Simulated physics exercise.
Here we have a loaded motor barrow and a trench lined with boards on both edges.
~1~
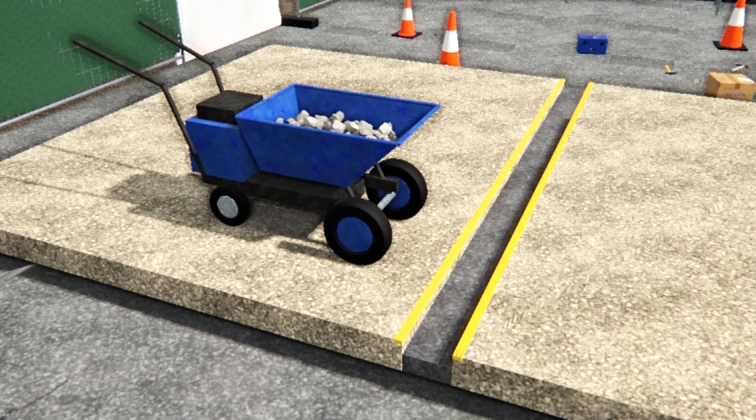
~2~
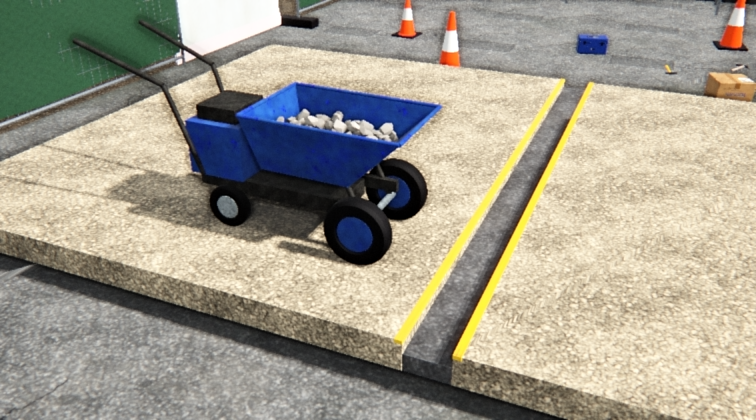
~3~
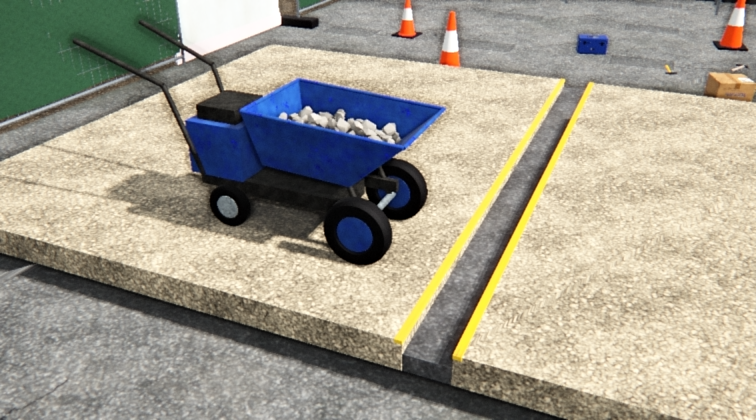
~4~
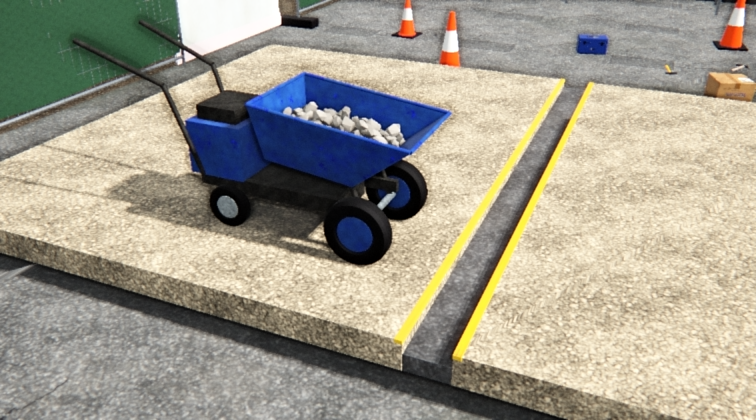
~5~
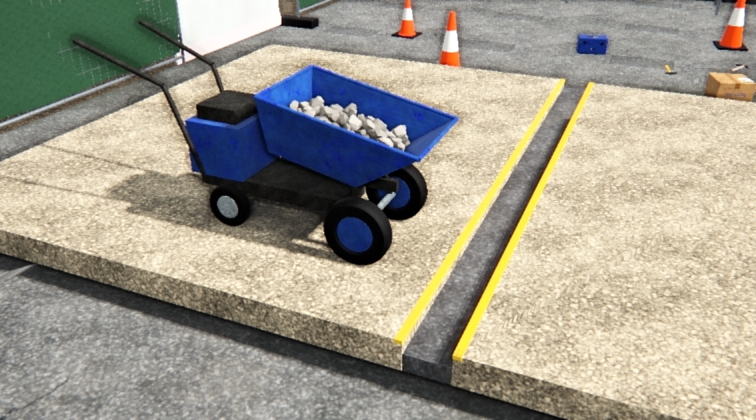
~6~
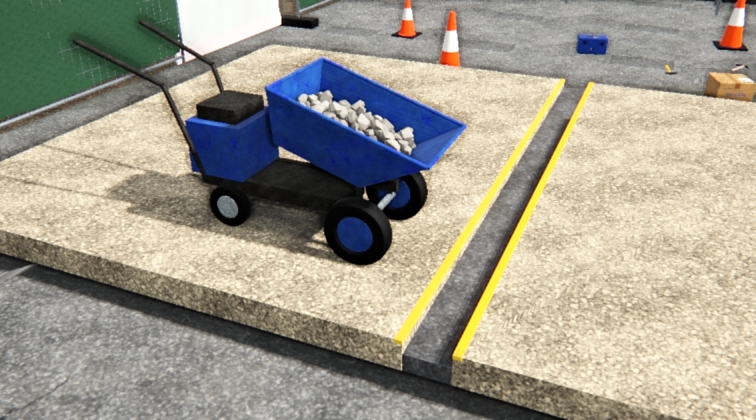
On a pale gritty slab beside a yellow-edged trench, a blue motor barrow's skip of broken stones gradually tilting forward to the right.
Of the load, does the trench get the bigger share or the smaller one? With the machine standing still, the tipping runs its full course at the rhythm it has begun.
Lesser share.
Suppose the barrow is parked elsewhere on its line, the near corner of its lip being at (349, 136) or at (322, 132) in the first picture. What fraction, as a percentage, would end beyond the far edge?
Roughly 10 per cent at the first spot and 0 per cent at the second.
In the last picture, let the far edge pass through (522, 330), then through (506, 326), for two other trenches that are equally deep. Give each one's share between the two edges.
The first try gives 90 percent, then the second gives 80 percent.
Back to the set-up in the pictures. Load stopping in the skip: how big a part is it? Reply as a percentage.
I'd say close to 0 percent.
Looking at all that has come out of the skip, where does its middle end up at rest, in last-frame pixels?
Close to (517, 265) in the last picture.
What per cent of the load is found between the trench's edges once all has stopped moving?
My best guess is about 35 in a hundred.
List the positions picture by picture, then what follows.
In the first frame, lip of the skip at (398, 145), level; top of the load at (321, 136), broken stones; first edge of the trench at (421, 304); far edge at (476, 318), the trench under half as wide as the skip, and shallow for its width.
In the second frame, lip of the skip at (399, 146), level; top of the load at (322, 136).
In the third frame, lip of the skip at (404, 148), tipped barely; top of the load at (309, 128).
In the fourth frame, lip of the skip at (410, 153), tipped a little; top of the load at (314, 125).
In the fifth frame, lip of the skip at (418, 160), tipped a little; top of the load at (316, 113).
In the sixth frame, lip of the skip at (428, 168), tipped clearly; top of the load at (325, 108); first edge of the trench at (421, 304); far edge at (476, 318).
Soon, skip tipped steeply; all in the skip.
A while on, skip tipped steeply; most in the skip; a small part in or heaped over the trench; a small part beyond it; a stray few falling.
Towards the end, skip tipped right over; a small part in the skip; about a third in or heaped over the trench; about two thirds beyond it.
Finally, skip tipped right over; a stray few in the skip; about a third in or heaped over the trench; about two thirds beyond it.
